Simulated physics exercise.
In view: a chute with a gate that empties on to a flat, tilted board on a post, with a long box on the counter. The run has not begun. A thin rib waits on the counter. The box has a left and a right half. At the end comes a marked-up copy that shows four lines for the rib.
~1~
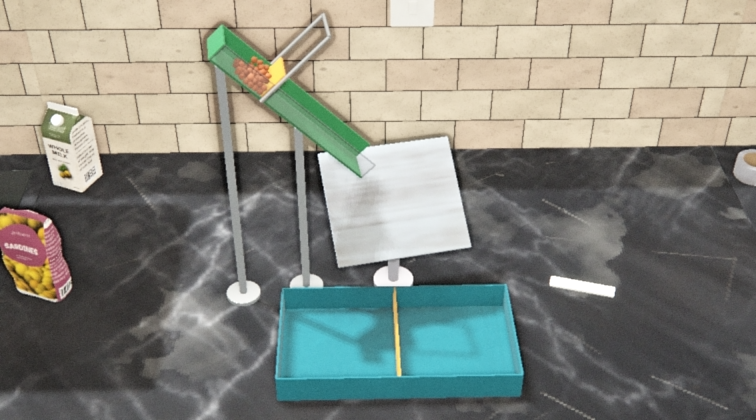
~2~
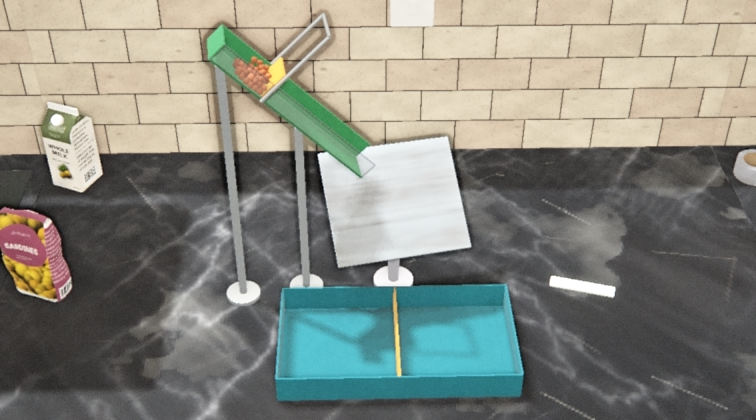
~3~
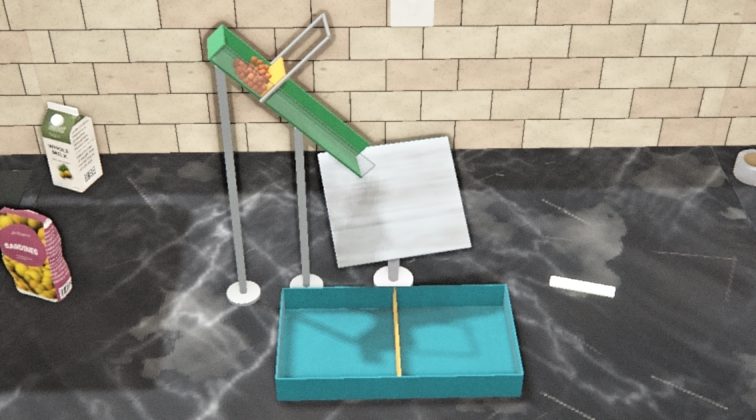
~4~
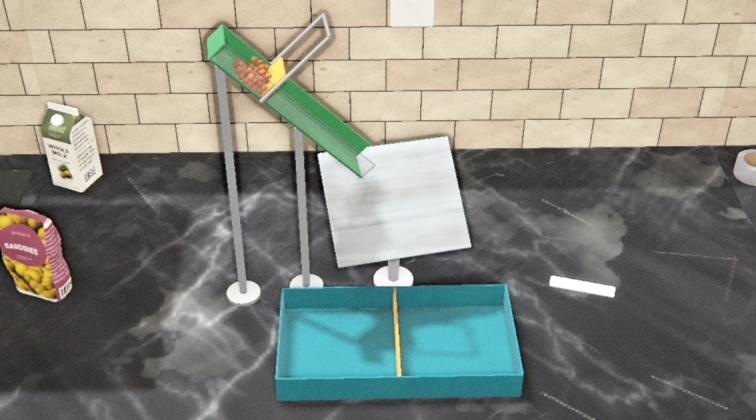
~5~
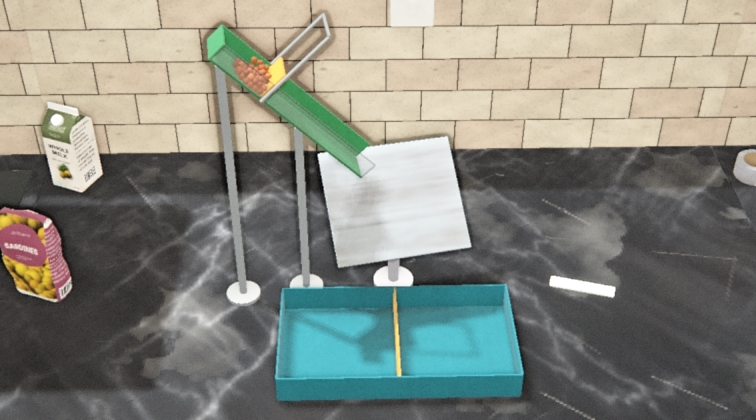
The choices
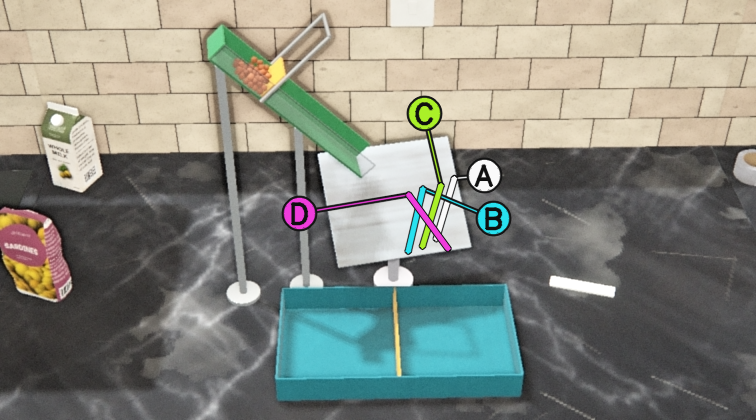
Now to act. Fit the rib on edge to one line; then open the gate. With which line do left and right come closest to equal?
Choose B.
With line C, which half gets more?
Right.
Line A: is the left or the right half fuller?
Right.
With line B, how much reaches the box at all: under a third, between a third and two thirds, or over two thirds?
It is over two thirds.
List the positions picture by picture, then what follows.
Load behind the gate (257, 76), clay pellets; lip of the chute (358, 167), sloping fairly steeply, in the first picture.
Middle of the board (395, 200), tilted fairly steeply; middle of its low edge (406, 257); of its high edge (384, 145), in the second picture.
Front corners of the box (276, 379) and (523, 374); front end of its middle wall (400, 377); gate still shut (280, 70), in the third picture.
Middle of the load (257, 76); lip (358, 167), in the fourth picture.
Middle of the load (257, 76); lip (358, 167), in the fifth picture.
On the marked copy, line A from (454, 178) to (436, 238); line B from (422, 188) to (408, 251); line C from (440, 185) to (422, 246); line D from (408, 194) to (448, 248).
With A, of what is caught, not one piece in the left half, every piece in the right.
With B, of what is caught, roughly half in the left half, roughly half in the right.
With C, of what is caught, about a tenth in the left half, the larger part in the right.
With D, of what is caught, not one piece in the left half, every piece in the right.
